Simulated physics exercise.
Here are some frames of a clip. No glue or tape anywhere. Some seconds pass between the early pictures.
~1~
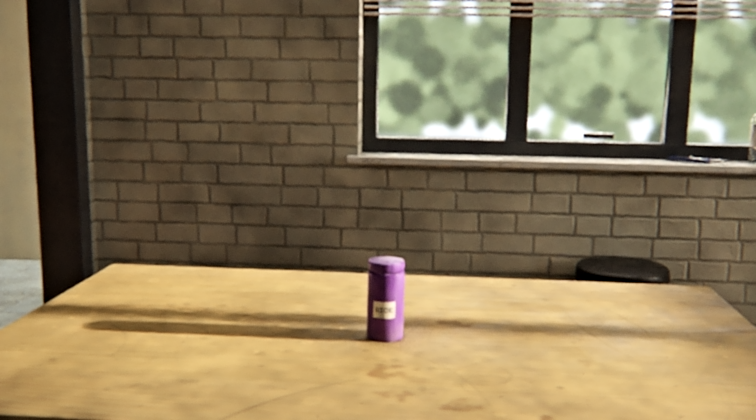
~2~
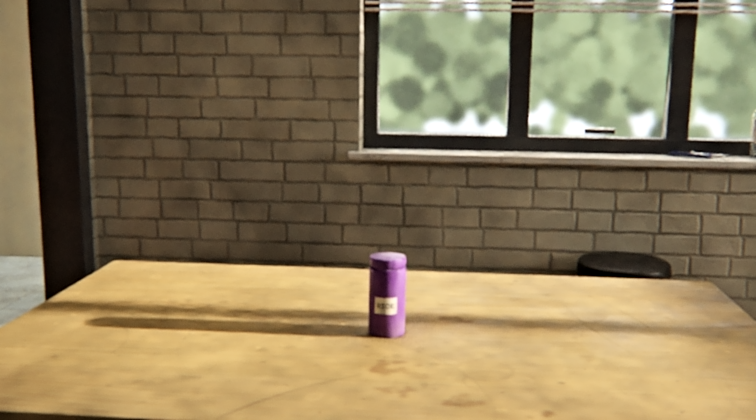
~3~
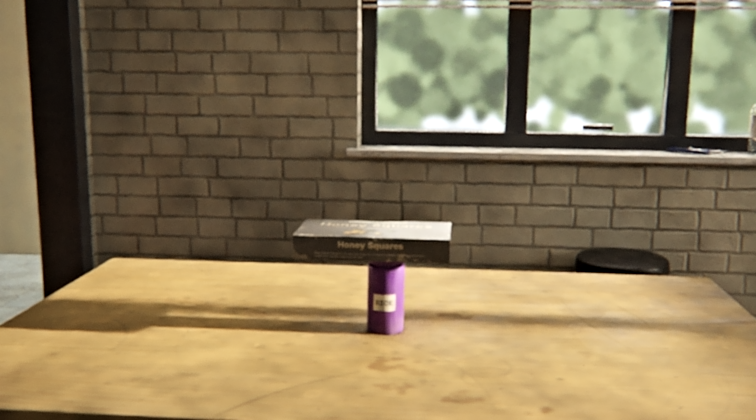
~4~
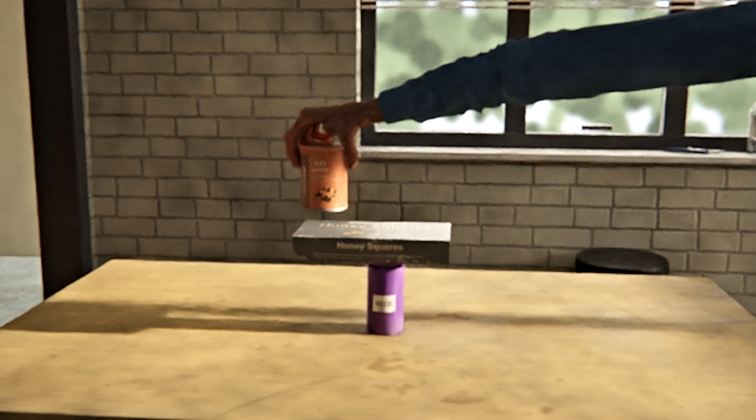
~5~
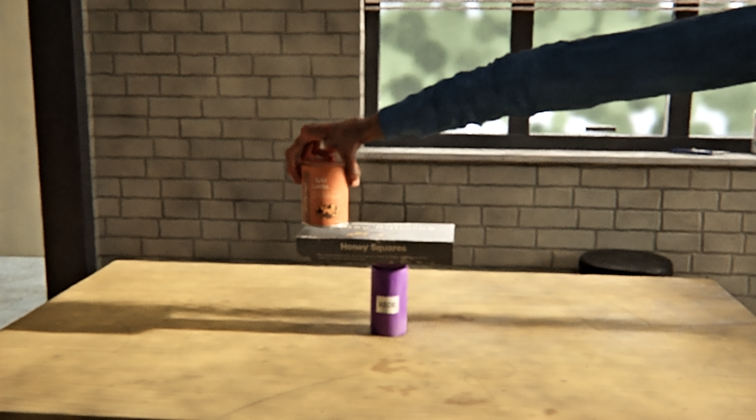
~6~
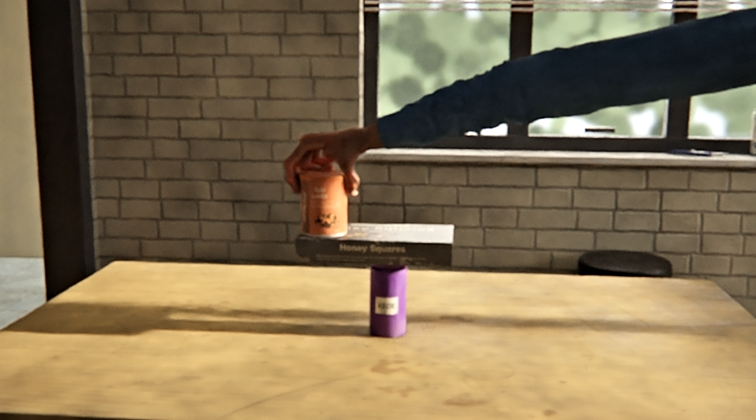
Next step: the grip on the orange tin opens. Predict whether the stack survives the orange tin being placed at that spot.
Prediction: The stack collapses.
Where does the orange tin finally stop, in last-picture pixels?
Near (248, 315).
Then, 0.30 s on from there, orange tin now fallen; grey packet turned 36° from how it was put.
Then, 0.50 s on from there, grey packet on its side.
Then, 0.80 s on from there, grey packet now fallen.
In the end, fallen, orange tin and grey packet; purple jar unmoved. At the end, from the last picture's camera, orange tin near (248, 315). The stack comes apart.
